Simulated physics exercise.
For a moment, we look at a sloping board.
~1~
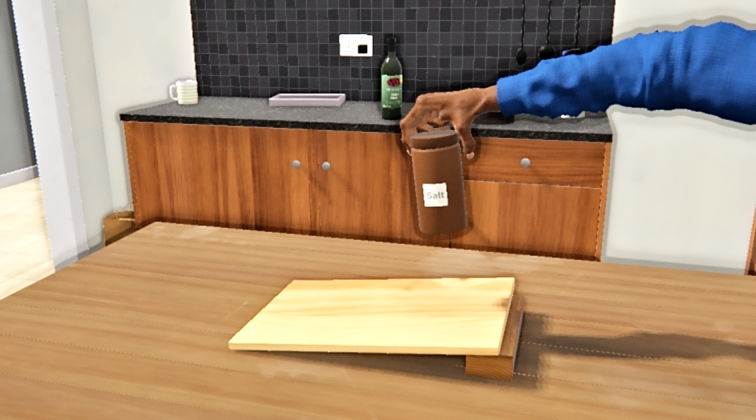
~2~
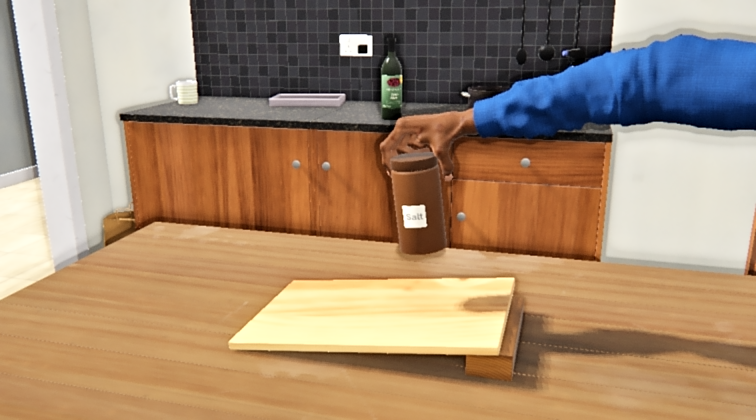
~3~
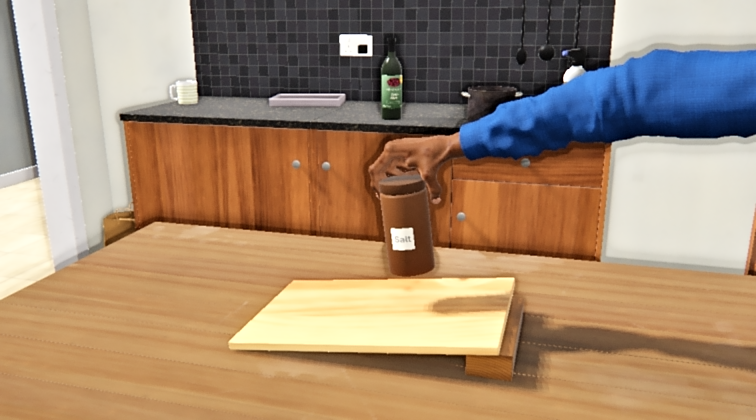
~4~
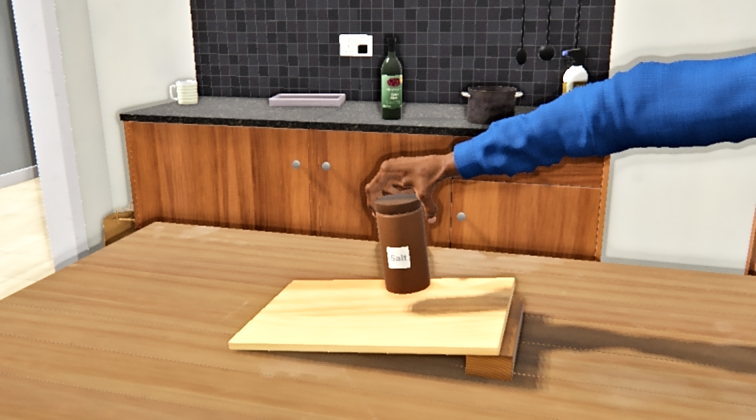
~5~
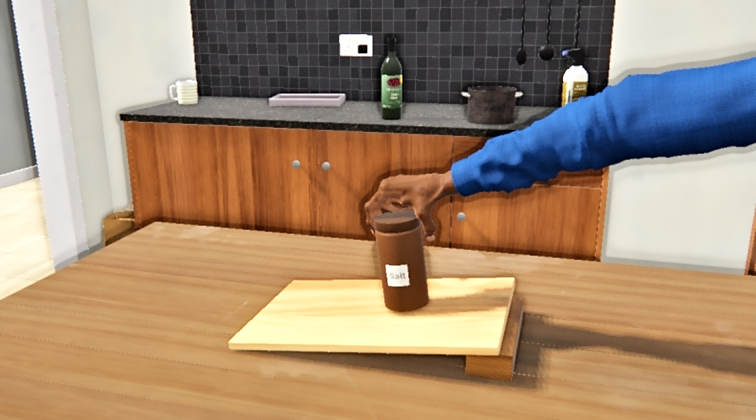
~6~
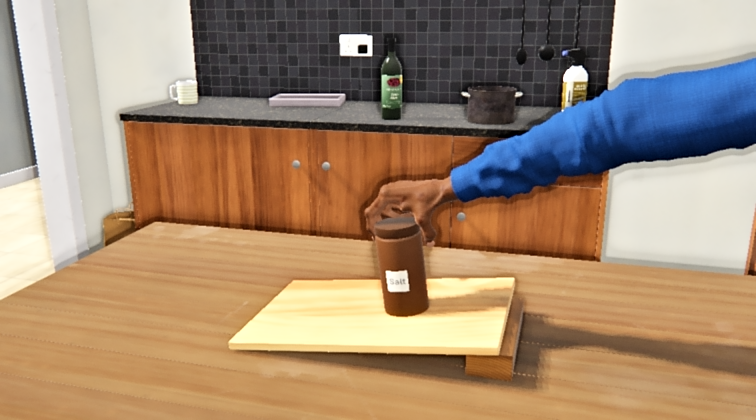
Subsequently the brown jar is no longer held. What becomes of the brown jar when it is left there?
Just watch, it won't stir.
Then, 0.30 s on from there, no change.
Then, 0.70 s on from there, brown jar resting near (402, 266).
In the end, it is unmoved. At the end, from the last picture's camera, brown jar near (402, 266). The brown jar keeps its place.
